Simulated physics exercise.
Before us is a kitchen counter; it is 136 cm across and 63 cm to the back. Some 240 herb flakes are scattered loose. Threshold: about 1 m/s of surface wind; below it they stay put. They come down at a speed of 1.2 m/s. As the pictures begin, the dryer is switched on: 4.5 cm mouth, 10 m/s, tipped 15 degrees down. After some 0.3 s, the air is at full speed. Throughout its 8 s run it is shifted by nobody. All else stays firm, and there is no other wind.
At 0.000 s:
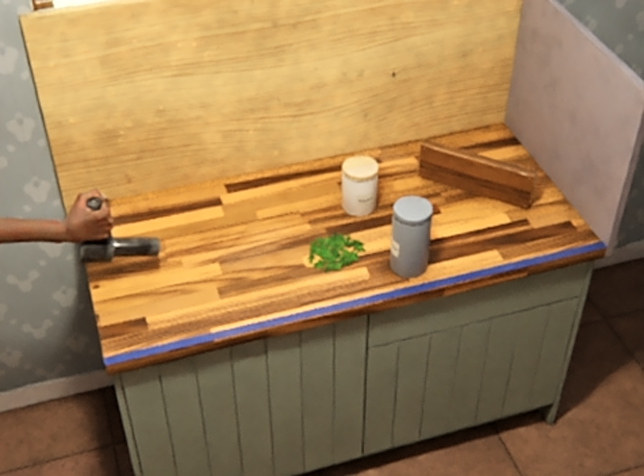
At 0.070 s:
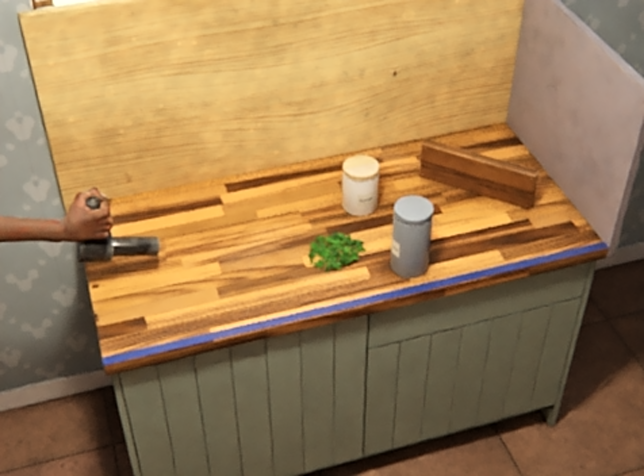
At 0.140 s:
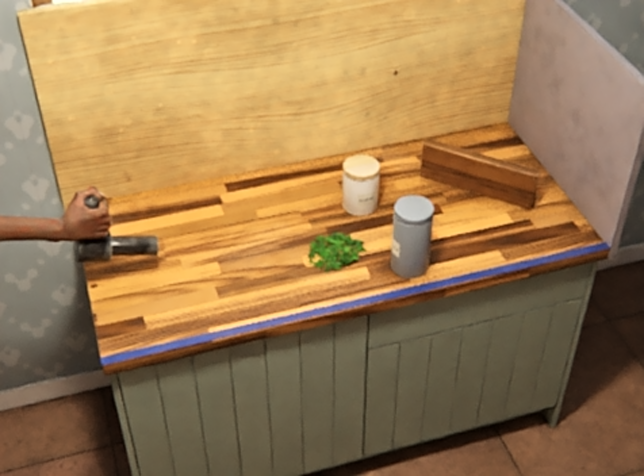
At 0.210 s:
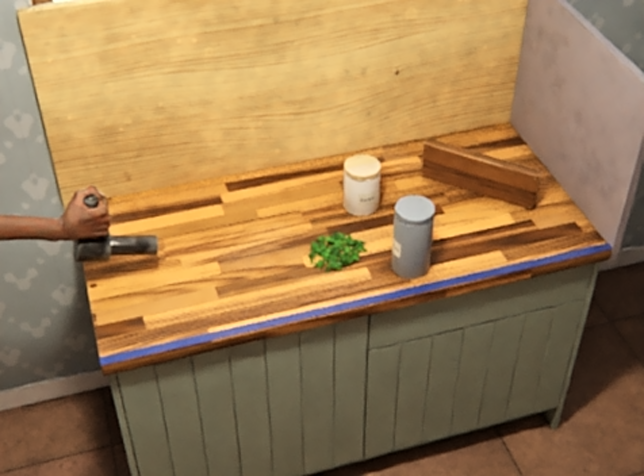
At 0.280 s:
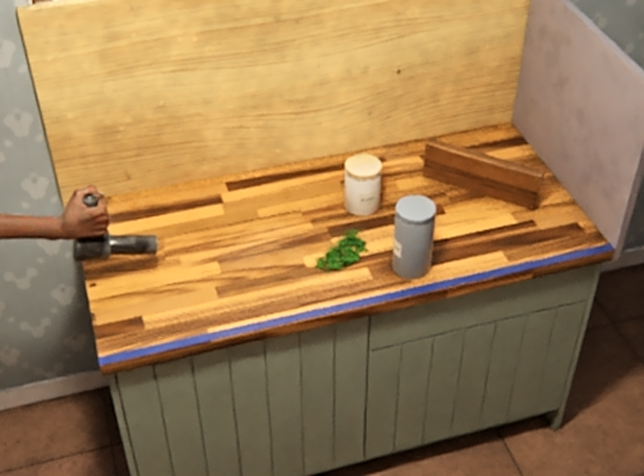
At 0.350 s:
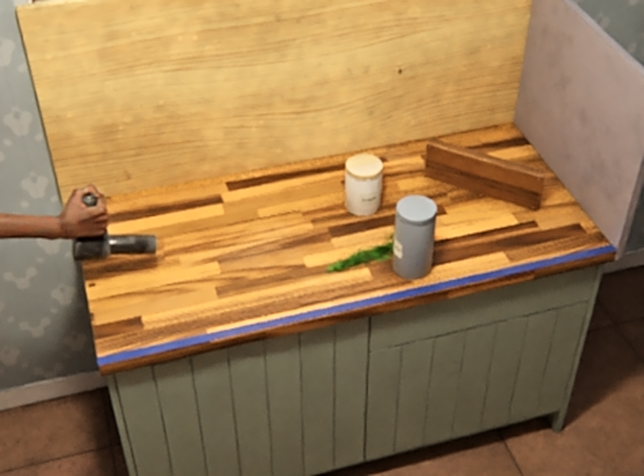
On a wooden kitchen counter with a blue front edge, a hand at the left holds a dark dryer pointed toward a small heap of green herb flakes near two lidded jars. The heap sits still at first, then loosens and slides rightward, thinning into a streak beside the grey jar.
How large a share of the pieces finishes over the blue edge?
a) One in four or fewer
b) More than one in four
b.
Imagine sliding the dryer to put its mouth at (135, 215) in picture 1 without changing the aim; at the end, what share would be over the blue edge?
50 per cent, roughly.
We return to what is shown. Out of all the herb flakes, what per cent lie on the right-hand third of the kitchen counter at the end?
Something close to 15 % ends up there.
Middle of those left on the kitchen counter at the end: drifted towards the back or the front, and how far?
Toward the rear, roughly 25 cm.
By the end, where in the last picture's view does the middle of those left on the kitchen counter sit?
Look somewhere near (532, 146).
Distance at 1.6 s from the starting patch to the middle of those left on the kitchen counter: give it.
About 60 cm.
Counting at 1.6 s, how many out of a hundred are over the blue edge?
I'd put it at some 60 %.
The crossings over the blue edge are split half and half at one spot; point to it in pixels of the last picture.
Near (531, 270).
After 1.6 s, 42 % are on the move or not yet settled, 61 % are over the blue edge; the middle of those still in play is near (547, 217).
After 2.6 s, 30 % are on the move or not yet settled, 68 % are over the blue edge; the middle of those still in play is near (593, 222).
After 4.4 s, 19 % are on the move or not yet settled, 76 % are over the blue edge; the middle of those still in play is near (591, 218).
After 8.0 s, at the end, 82 % are over the blue edge; the middle of those still in play is near (532, 146).
